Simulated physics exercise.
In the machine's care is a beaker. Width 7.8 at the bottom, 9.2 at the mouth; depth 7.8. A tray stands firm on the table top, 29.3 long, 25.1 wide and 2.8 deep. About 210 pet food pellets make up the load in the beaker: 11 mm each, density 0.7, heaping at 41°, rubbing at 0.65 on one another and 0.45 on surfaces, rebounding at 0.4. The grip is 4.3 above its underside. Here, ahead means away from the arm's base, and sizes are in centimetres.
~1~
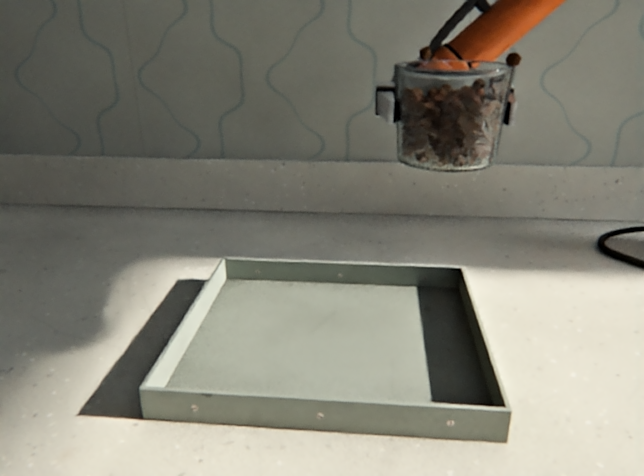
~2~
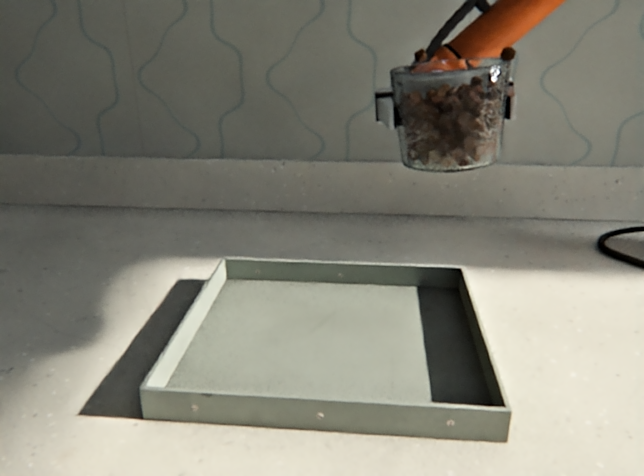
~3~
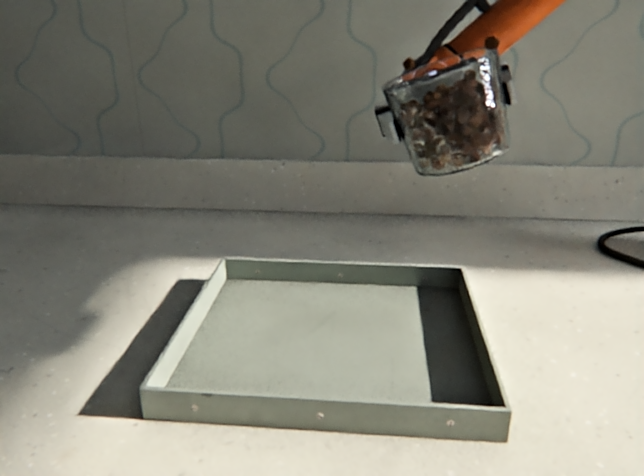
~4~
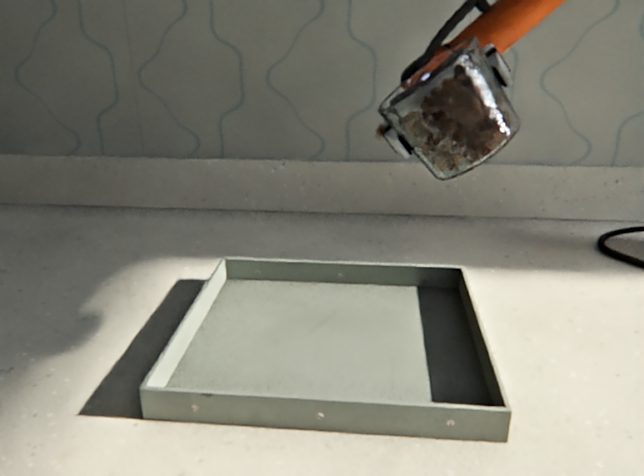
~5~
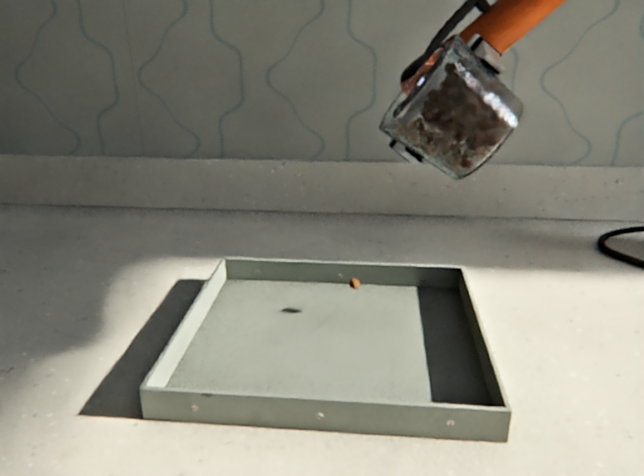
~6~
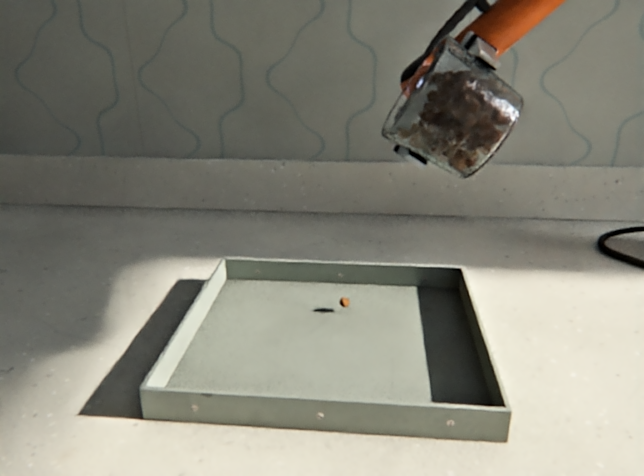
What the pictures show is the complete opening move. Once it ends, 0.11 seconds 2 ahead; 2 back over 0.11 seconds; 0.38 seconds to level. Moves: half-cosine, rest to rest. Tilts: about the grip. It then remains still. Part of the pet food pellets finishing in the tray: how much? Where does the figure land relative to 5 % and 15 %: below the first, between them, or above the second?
It lands below 5 %.
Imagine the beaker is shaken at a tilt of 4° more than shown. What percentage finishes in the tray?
About 5 %.
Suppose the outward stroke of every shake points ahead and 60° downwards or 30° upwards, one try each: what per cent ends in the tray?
Try one gives about 0 in a hundred, try two about 0 in a hundred.
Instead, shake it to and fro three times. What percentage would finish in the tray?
5 per cent or so.
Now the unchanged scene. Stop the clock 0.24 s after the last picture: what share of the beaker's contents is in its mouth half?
Mouth half: Close to 40 per cent.
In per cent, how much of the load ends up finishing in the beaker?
Some 100 per cent.
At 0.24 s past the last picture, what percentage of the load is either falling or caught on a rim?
0 %.
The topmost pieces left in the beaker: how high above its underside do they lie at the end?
Around 8.0 centimetres above the underside.
Then, 0.24 s after the last picture, tilted 58° forward, highest piece 26 above the table; 211 in the beaker, 1 in the tray.
Then, 0.48 s after the last picture, tilted 13° forward, highest piece 27 above the table; 208 in the beaker, 2 in the tray, 2 in flight or on a rim.
Then, 0.80 s after the last picture, level, highest piece 28 above the table; 208 in the beaker, 4 in the tray.
Then, 1.85 s after the last picture, level, highest piece 28 above the table; 208 in the beaker, 4 in the tray.
Final count, 208 in the beaker, 4 in the tray. That is 2 % in the tray.
